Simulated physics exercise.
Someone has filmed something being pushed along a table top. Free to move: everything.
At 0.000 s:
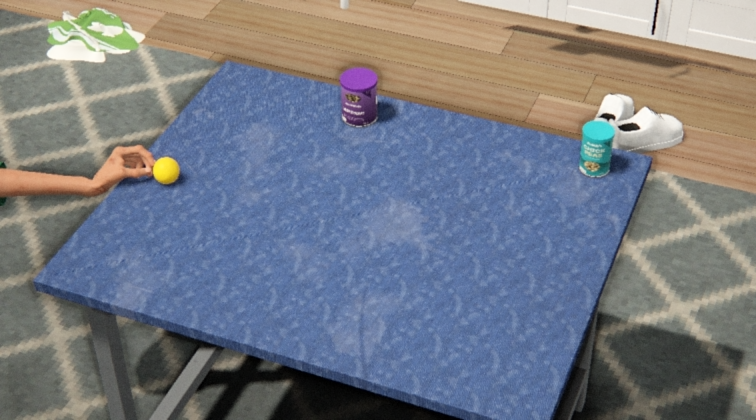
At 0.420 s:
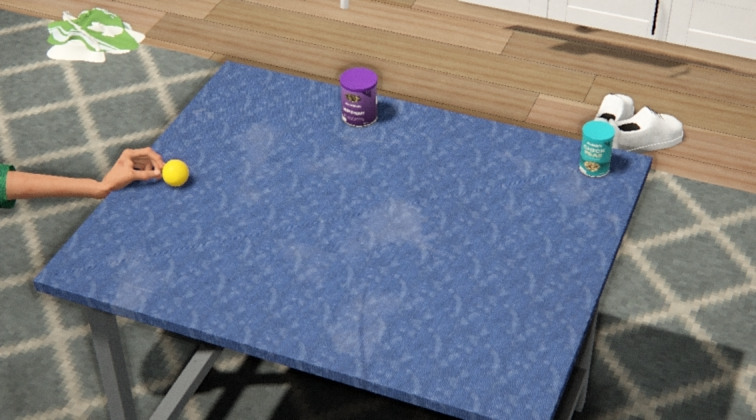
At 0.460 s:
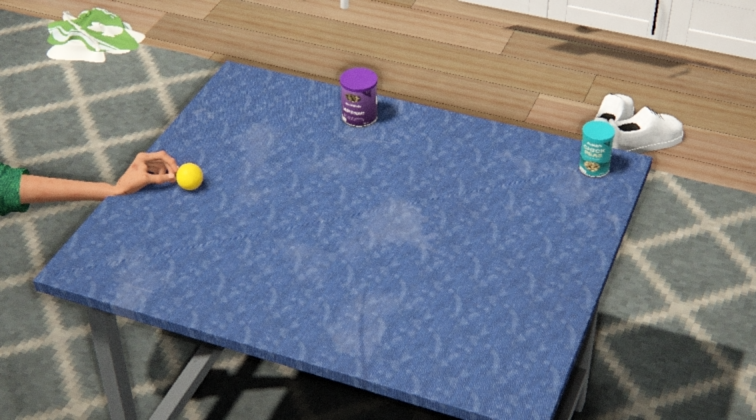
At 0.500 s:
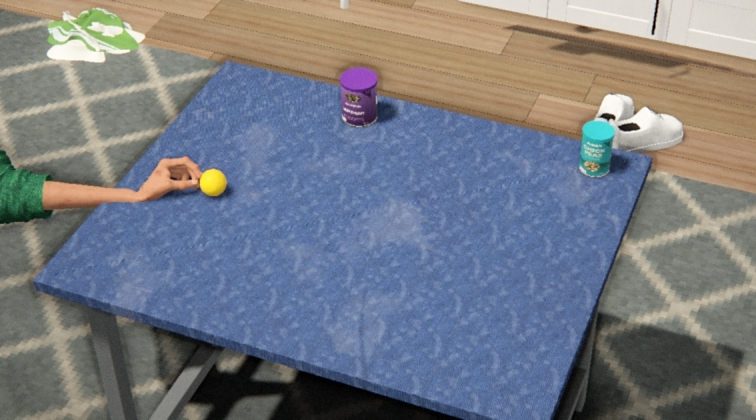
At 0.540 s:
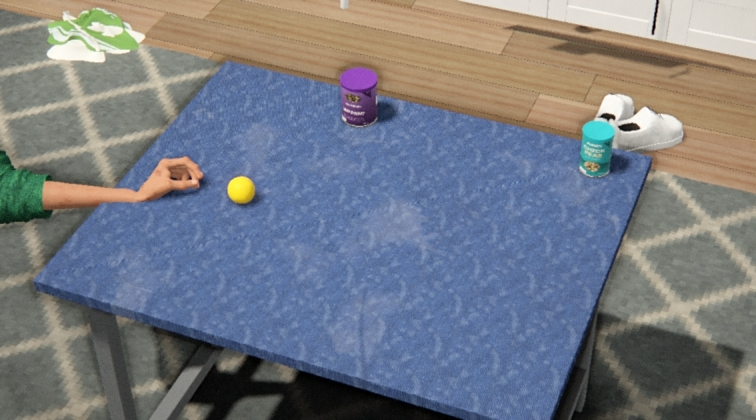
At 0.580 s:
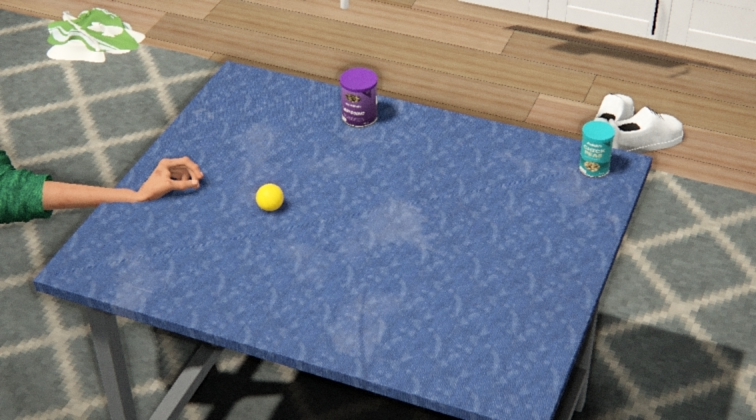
At first, a hand at the left side of a blue table holds a small yellow lemon, with a purple can and a teal can standing farther back. The hand pushes the lemon to the right, then stays behind while the lemon moves on alone toward the table's middle.
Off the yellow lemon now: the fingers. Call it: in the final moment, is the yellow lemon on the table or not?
It is not on the table.
Around 0.78 s, yellow lemon displaced well along near (413, 235).
Around 0.98 s, yellow lemon displaced well along near (558, 272).
Around 1.28 s, yellow lemon now off the table.
Around 1.48 s, things are still on the move.
Finally (1.6 s), off the table, yellow lemon.
